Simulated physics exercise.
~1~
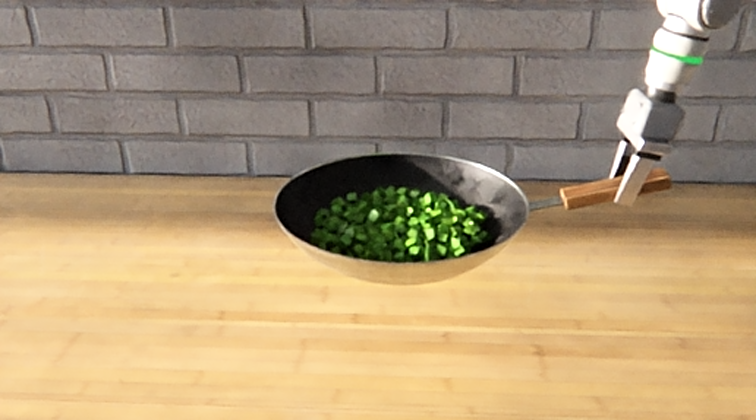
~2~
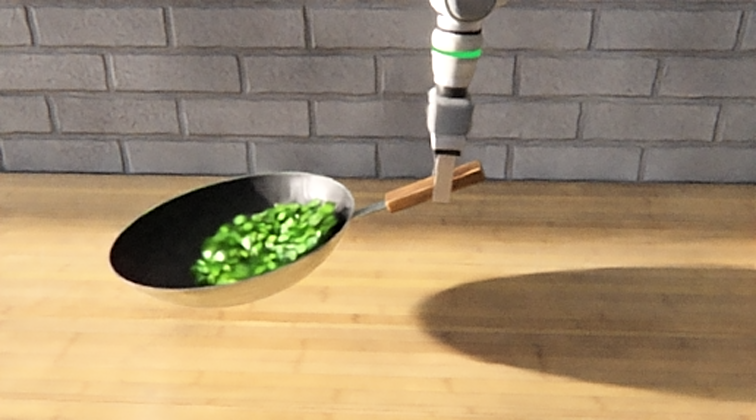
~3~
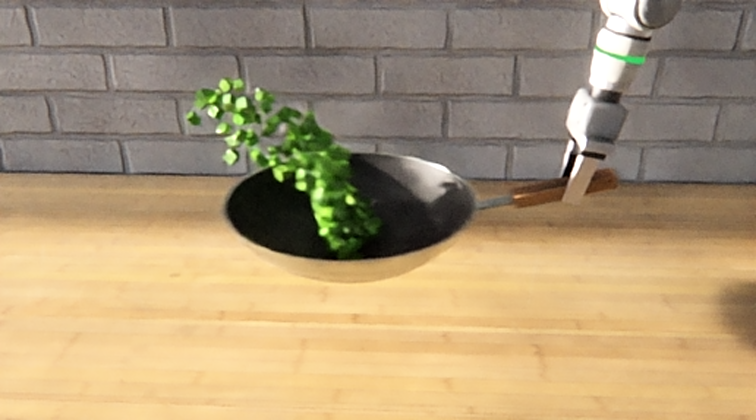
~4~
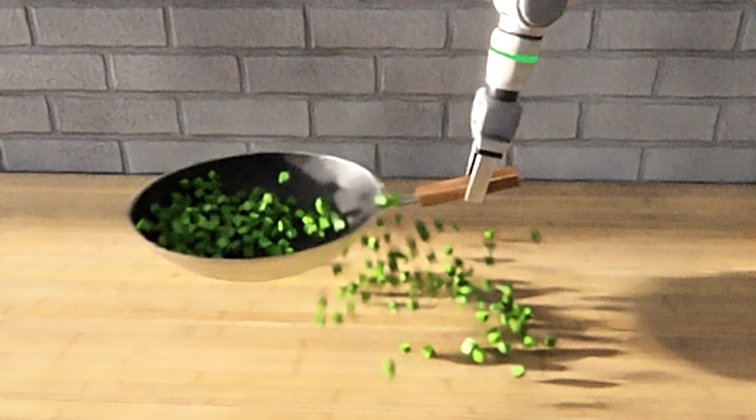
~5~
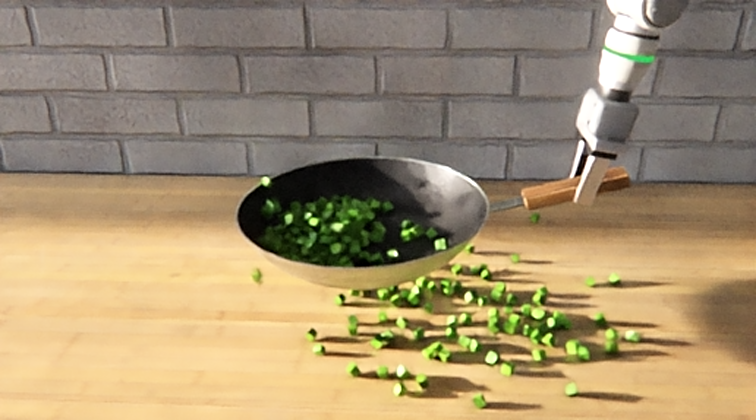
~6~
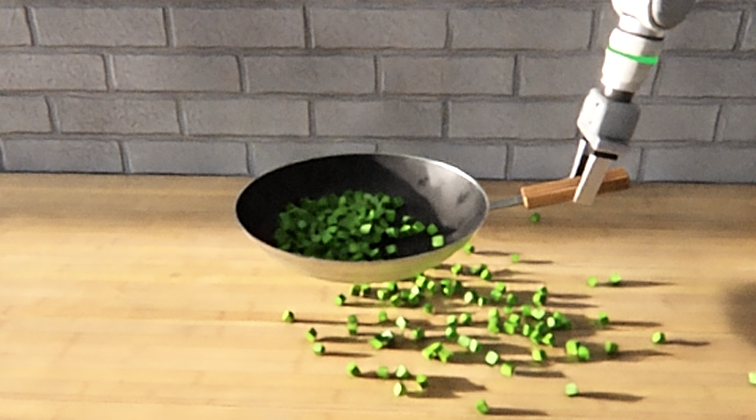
A robot arm jerks a frying pan left and right, spilling many green dice onto the table.
